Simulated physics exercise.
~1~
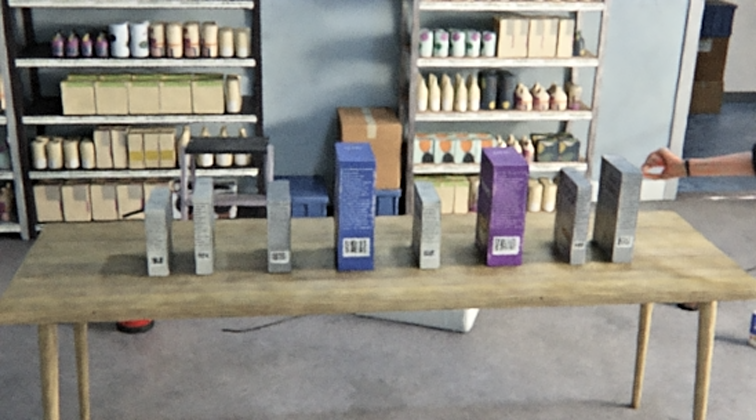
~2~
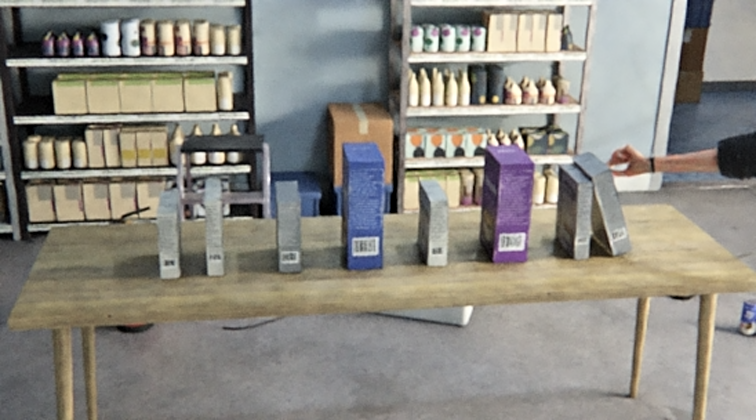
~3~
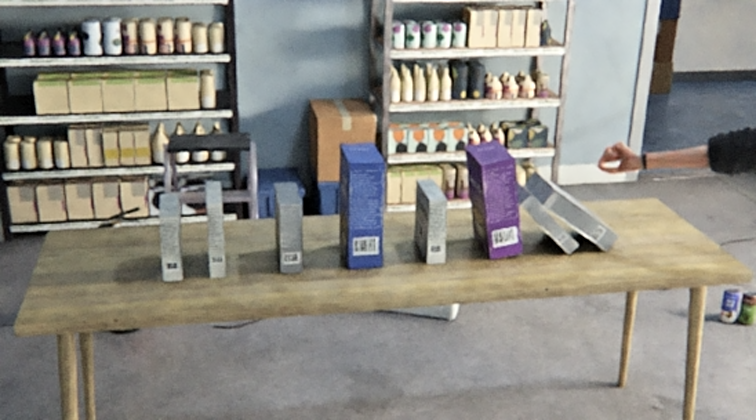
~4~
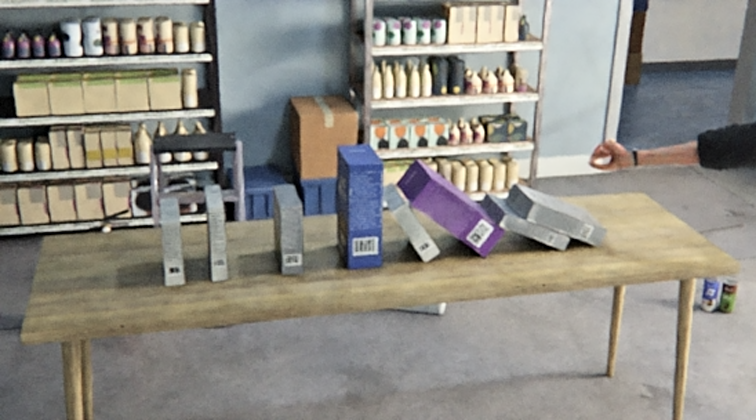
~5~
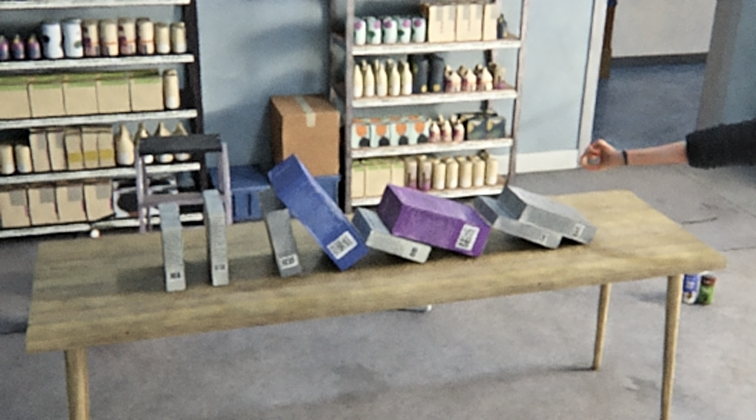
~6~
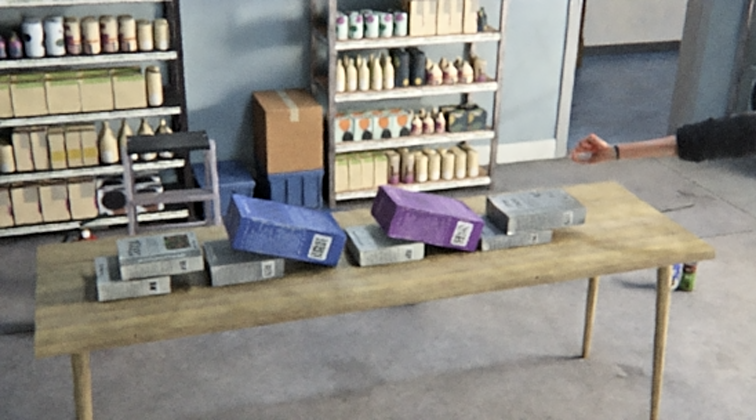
Hand tipping the right-end box in a row of eight on a wooden table, toppling all leftward, blue and purple included.
